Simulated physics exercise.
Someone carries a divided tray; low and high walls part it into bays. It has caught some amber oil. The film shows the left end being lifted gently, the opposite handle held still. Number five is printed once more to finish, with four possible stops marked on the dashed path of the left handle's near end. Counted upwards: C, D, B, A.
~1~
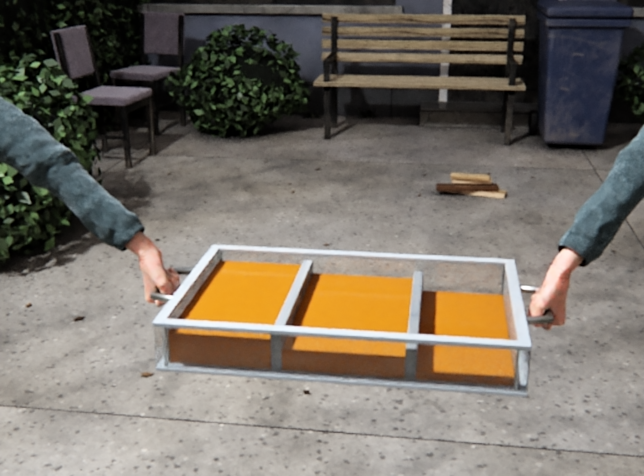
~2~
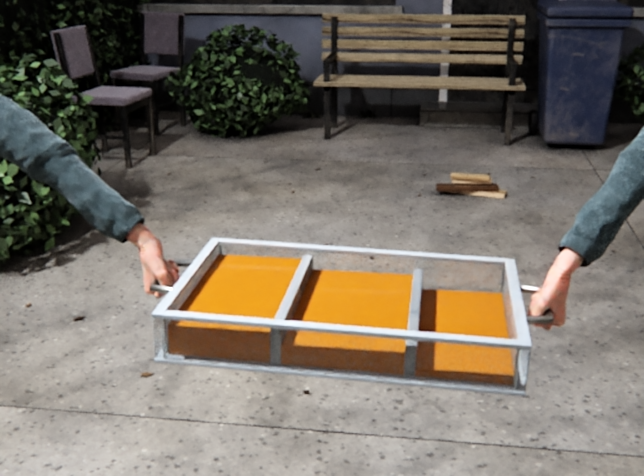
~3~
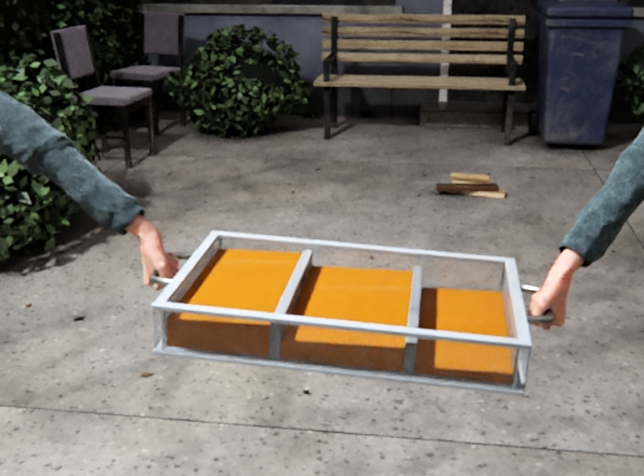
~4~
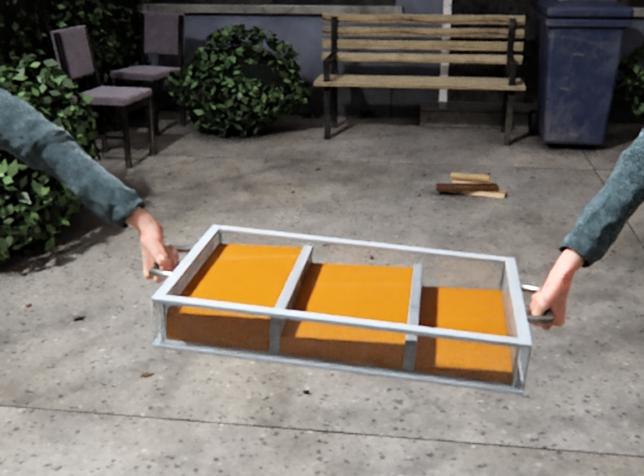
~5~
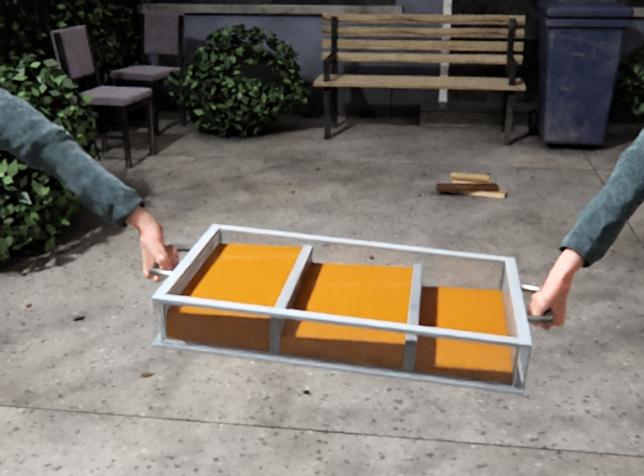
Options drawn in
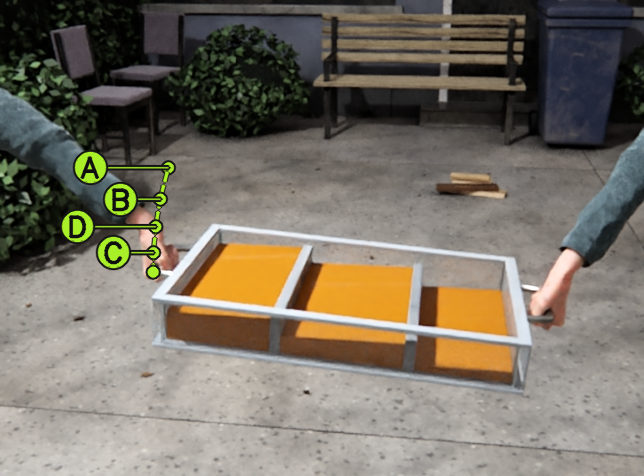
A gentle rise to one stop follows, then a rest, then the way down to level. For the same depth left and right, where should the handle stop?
Choose B.
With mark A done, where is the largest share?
It is the right one.
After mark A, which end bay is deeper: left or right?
The right one.
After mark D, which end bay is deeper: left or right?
The left one.
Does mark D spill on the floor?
No, all stays in.
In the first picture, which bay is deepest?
It is the left one.
On the marked copy, A at (168, 167); B at (160, 199); C at (153, 252); D at (155, 226).
Choosing A, the right end bay stands much deeper than the other; about 6 % goes over the rim.
Choosing B, the two end bays stand about equally deep; nothing spills.
Choosing C, the left end bay stands much deeper than the other; nothing spills.
Choosing D, the left end bay stands much deeper than the other; nothing spills.
